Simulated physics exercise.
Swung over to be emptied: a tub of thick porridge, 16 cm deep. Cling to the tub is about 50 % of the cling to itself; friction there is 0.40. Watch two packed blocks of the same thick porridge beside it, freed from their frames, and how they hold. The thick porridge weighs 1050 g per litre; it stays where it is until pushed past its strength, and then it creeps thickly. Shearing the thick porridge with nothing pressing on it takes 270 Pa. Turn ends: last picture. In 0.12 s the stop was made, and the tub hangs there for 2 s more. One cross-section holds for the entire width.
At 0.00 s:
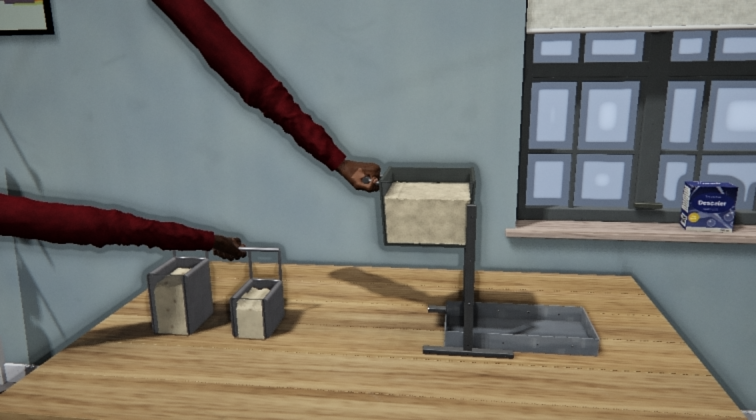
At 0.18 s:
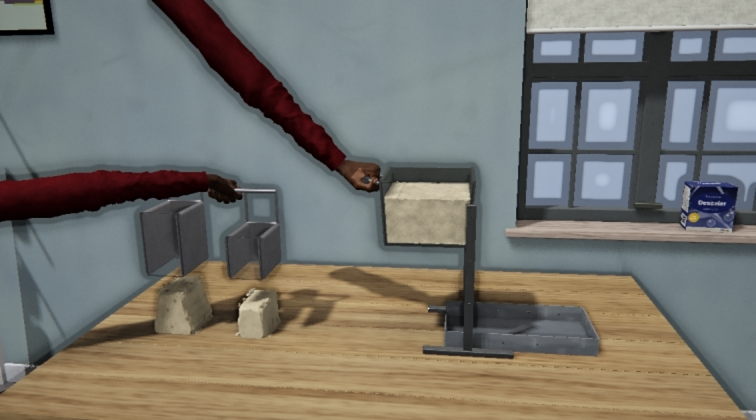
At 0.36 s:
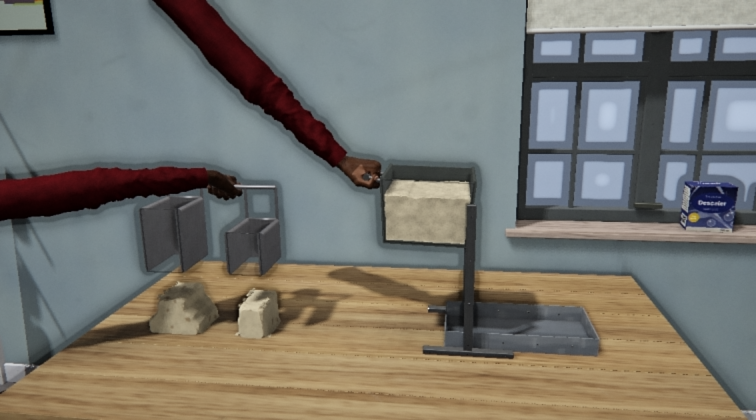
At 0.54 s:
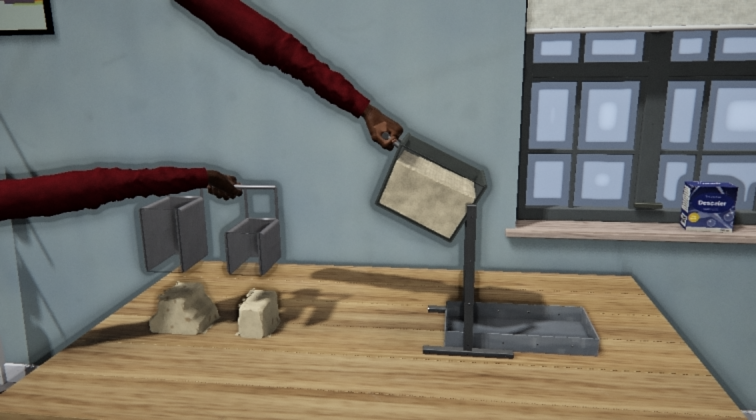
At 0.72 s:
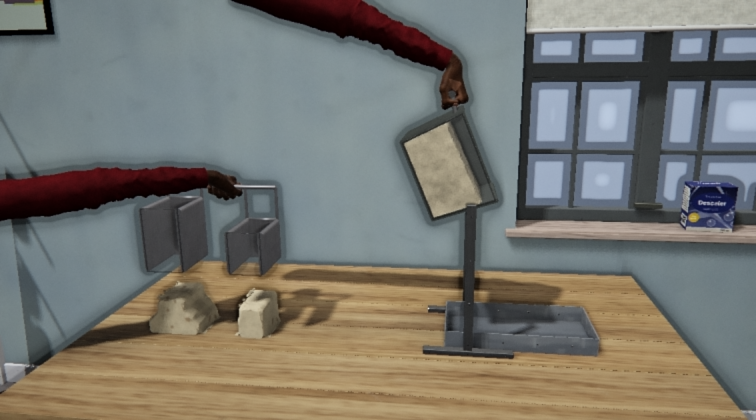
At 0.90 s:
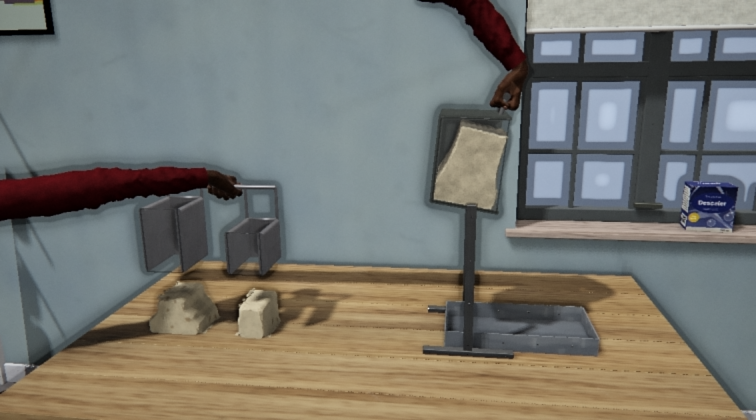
On a wooden table by a window, one hand lifting molds off two pale blocks, another then tilting a filled tub rightward.
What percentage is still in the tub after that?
About 27 %.
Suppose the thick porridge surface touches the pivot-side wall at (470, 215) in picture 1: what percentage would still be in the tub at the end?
About 50 %.
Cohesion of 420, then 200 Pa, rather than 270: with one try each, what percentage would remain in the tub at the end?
In order: Around 30 % and around 25 %.
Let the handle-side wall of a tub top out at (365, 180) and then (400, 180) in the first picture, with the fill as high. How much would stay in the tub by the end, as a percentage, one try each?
First try about 20 per cent, second around 40 per cent.
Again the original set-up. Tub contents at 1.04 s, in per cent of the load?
About 55 %.
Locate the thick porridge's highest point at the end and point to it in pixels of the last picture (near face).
Close to pixel (473, 184).
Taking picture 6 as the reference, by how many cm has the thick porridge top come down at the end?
The top ends up some 14 cm below its level in the last picture.
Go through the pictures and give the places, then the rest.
Handle-side rim at (383, 181), tilt 0 degrees; top of the thick porridge at (394, 197); blocks stand 15 cm, 9.9 cm (left to right), in the first picture.
Handle-side rim at (383, 181), tilt 0 degrees; top of the thick porridge at (394, 197); blocks stand 13 cm, 9.7 cm (left to right), in the second picture.
Handle-side rim at (383, 179), tilt 2 degrees; top of the thick porridge at (387, 195); blocks stand 11 cm, 9.6 cm (left to right), in the third picture.
Handle-side rim at (403, 145), tilt 27 degrees; top of the thick porridge at (396, 163); blocks stand 11 cm, 9.6 cm (left to right), in the fourth picture.
Handle-side rim at (464, 115), tilt 68 degrees; top of the thick porridge at (447, 126); blocks stand 11 cm, 9.6 cm (left to right), in the fifth picture.
Handle-side rim at (510, 121), tilt 95 degrees; top of the thick porridge at (466, 128); blocks stand 11 cm, 9.6 cm (left to right), in the sixth picture.
After 1.04 s, the tub is at 95 degrees and holds 54 %.
After 1.21 s, the tub is at 95 degrees and holds 32 %.
After 1.38 s, the tub is at 95 degrees and holds 28 %.
After 1.55 s, the tub is at 95 degrees and holds 27 %.
After 2.90 s, at the end, the tub is at 95 degrees and holds 27 %.
